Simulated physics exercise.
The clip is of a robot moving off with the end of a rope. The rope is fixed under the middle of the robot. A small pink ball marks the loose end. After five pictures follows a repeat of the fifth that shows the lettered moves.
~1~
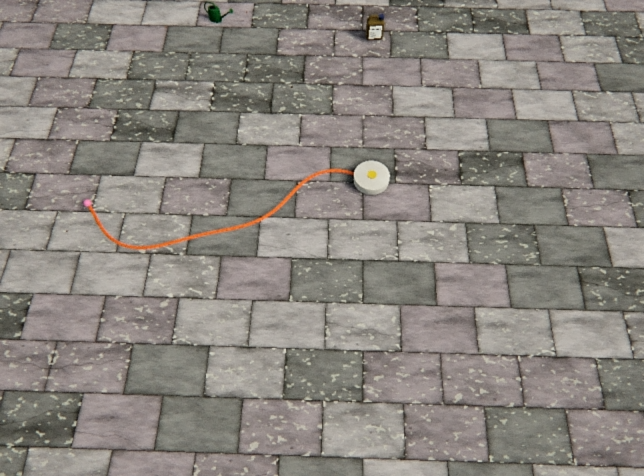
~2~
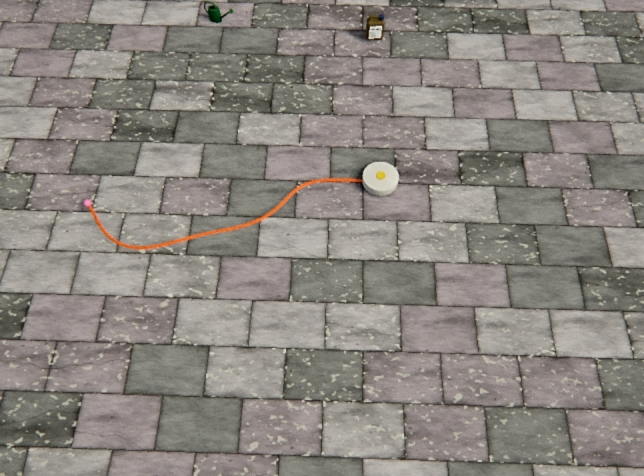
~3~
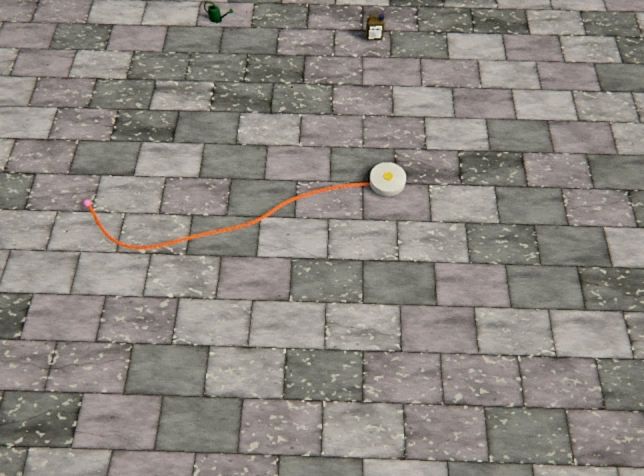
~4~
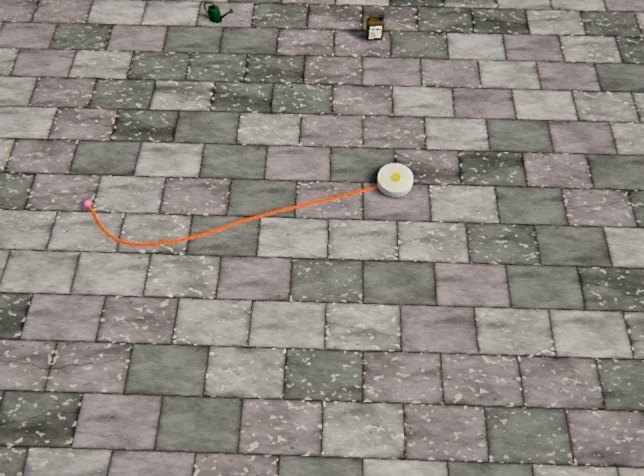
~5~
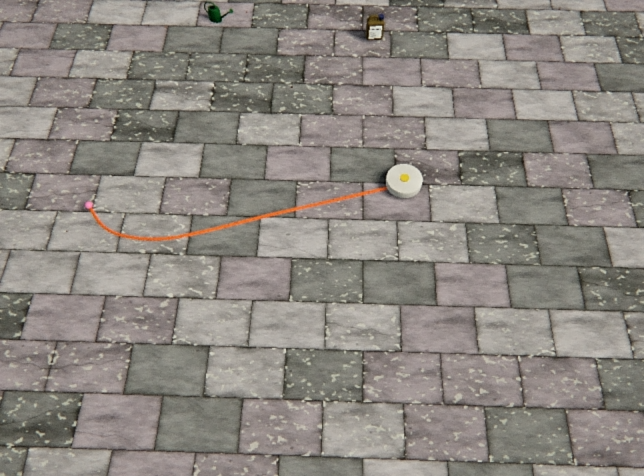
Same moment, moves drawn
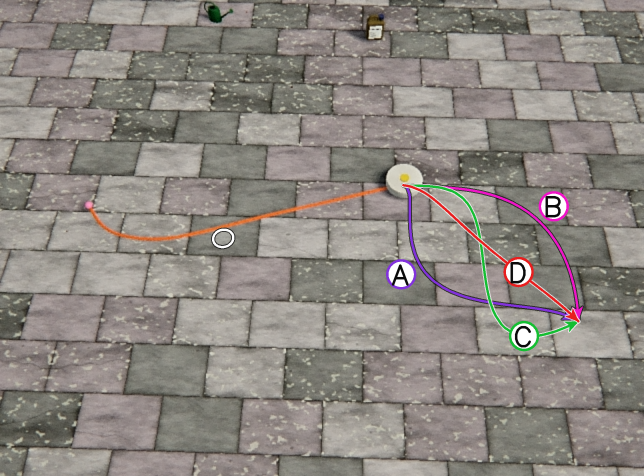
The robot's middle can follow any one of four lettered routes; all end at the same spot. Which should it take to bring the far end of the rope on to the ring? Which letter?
Line A does it.
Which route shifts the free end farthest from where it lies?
Route B.
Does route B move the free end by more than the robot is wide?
On that route, yes.
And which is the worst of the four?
B.
On the marked copy, A from (403, 185) via (443, 288) to (575, 319); B from (403, 185) via (525, 210) to (579, 320); C from (403, 185) via (483, 263) to (579, 321); D from (403, 185) via (488, 248) to (579, 321); the ring at (223, 238).
Taking A. A third of the way, robot (419, 259), middle of the rope (247, 226), free end (91, 208).
Two thirds of the way, robot (506, 302), middle of the rope (322, 260), free end (156, 226).
When it is over, robot (581, 319), middle of the rope (391, 276), free end (222, 238); the free end is on the ring.
As for the rest, B leaves the free end at (248, 213); C leaves the free end at (230, 221); D leaves the free end at (232, 221).
